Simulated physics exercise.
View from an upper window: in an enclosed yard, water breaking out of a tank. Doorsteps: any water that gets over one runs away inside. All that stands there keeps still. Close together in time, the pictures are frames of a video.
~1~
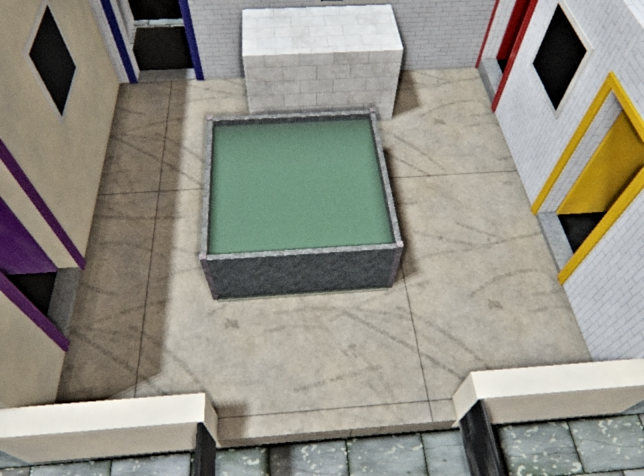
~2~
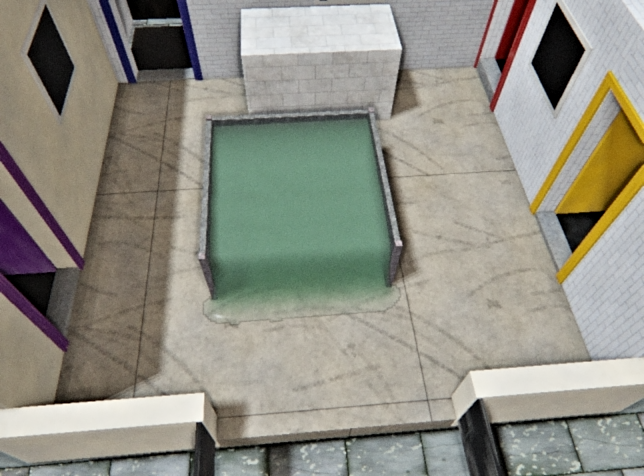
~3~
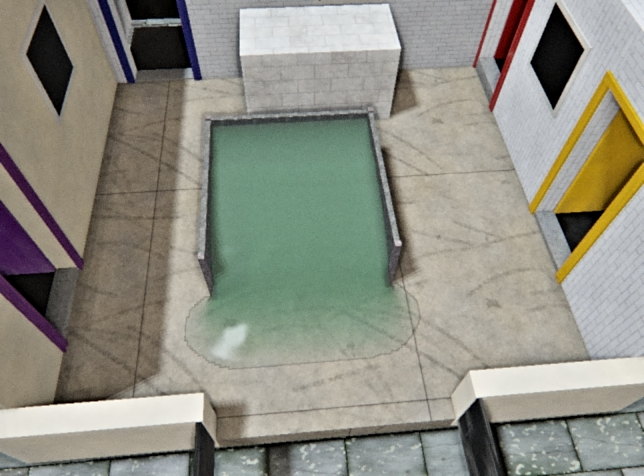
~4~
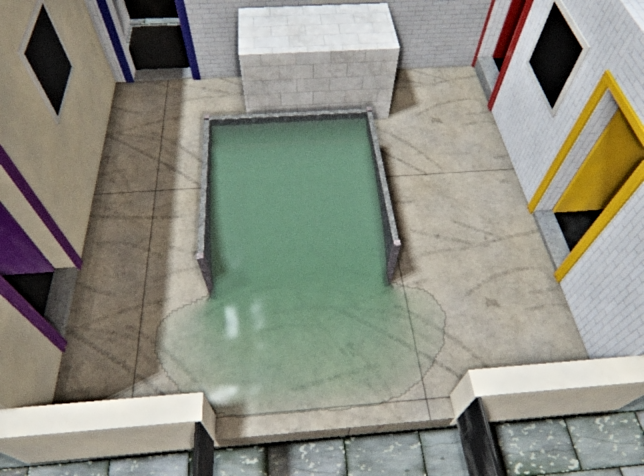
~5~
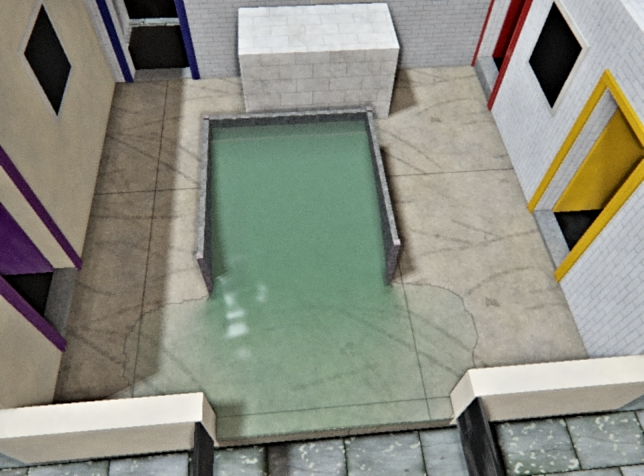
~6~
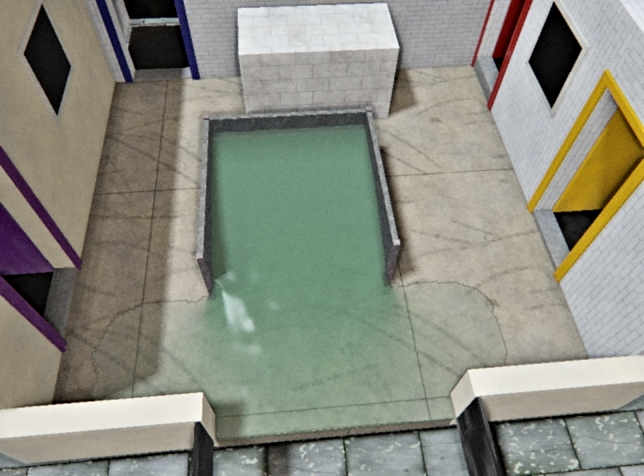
A tank of green water losing its front wall in an enclosed yard, water pouring out and spreading across the paved floor.
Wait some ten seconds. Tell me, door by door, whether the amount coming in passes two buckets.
At the red door it stays within two buckets; at the purple door it stays within two buckets; at the blue door it passes two buckets; at the yellow door it stays within two buckets.
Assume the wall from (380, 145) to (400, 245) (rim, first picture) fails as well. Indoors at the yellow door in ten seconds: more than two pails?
Result for yellow: It tops the limit.
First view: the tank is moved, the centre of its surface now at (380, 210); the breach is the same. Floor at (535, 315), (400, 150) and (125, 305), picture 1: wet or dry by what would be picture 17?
Hit, spared, spared.
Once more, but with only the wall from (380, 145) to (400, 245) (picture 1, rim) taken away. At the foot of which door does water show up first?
That one is the yellow door.
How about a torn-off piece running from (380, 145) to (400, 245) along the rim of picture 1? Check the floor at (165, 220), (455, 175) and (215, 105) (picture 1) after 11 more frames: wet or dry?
Taking the points in order: Unwetted, swamped and unwetted.
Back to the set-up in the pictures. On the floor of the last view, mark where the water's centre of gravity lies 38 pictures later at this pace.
It's close to (269, 230).
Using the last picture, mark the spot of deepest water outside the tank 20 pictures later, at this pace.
Somewhere around (67, 427).
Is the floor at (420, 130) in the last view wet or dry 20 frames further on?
That spot would be not wet.
A moment on, water covers 25 % of the floor; the red door not reached, the purple door not reached, the blue door not reached, the yellow door not reached.
Next, water covers 35 % of the floor; the red door not reached, the purple door wet at the sill, nothing in, the blue door not reached, the yellow door wet at the sill, nothing in.
Then, water covers 65 % of the floor; the red door not reached, the purple door under two buckets in, the blue door not reached, the yellow door wet at the sill, nothing in.
Later, water covers 80 % of the floor; the red door wet at the sill, nothing in, the purple door under two buckets in, the blue door over two buckets in, the yellow door wet at the sill, nothing in.
In the end, water covers 85 % of the floor; the red door wet at the sill, nothing in, the purple door under two buckets in, the blue door far over two buckets in, the yellow door wet at the sill, nothing in.
